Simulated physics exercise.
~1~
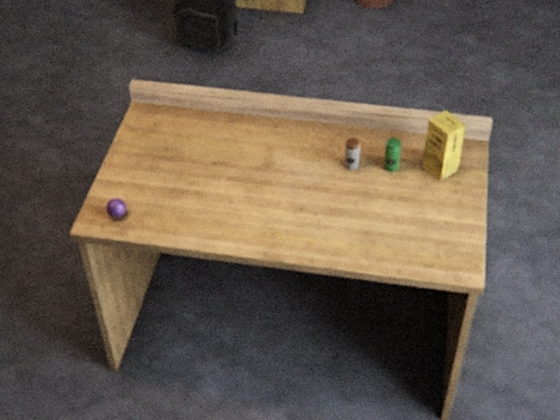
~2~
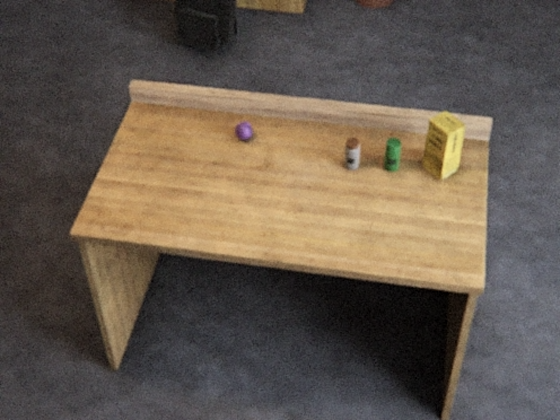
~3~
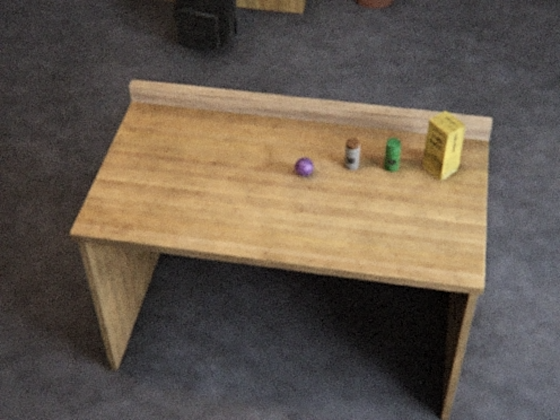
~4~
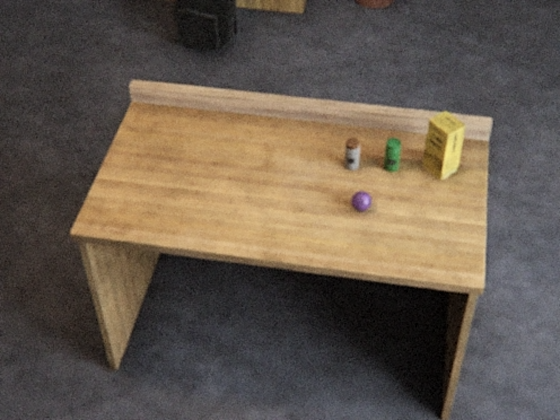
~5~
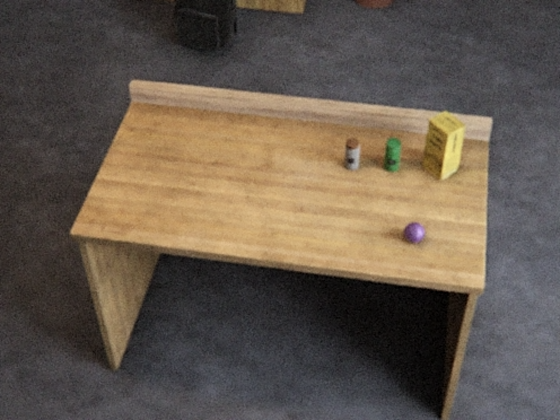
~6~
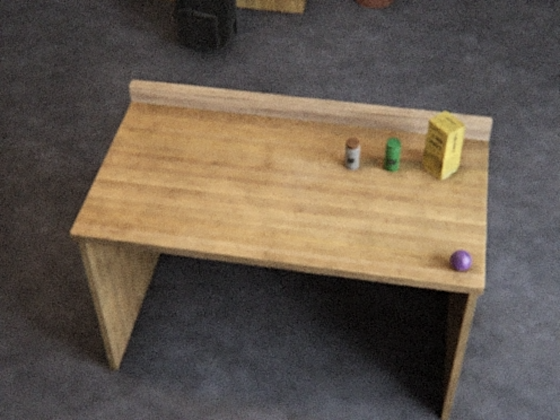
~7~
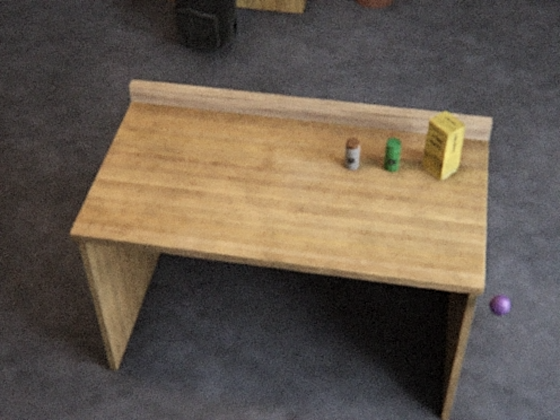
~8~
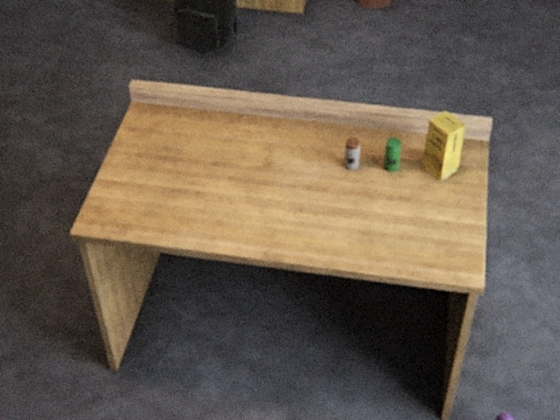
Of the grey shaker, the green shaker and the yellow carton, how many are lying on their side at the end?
None of them are lying on their side. The grey shaker, the green shaker and the yellow carton all still stand upright on the table.
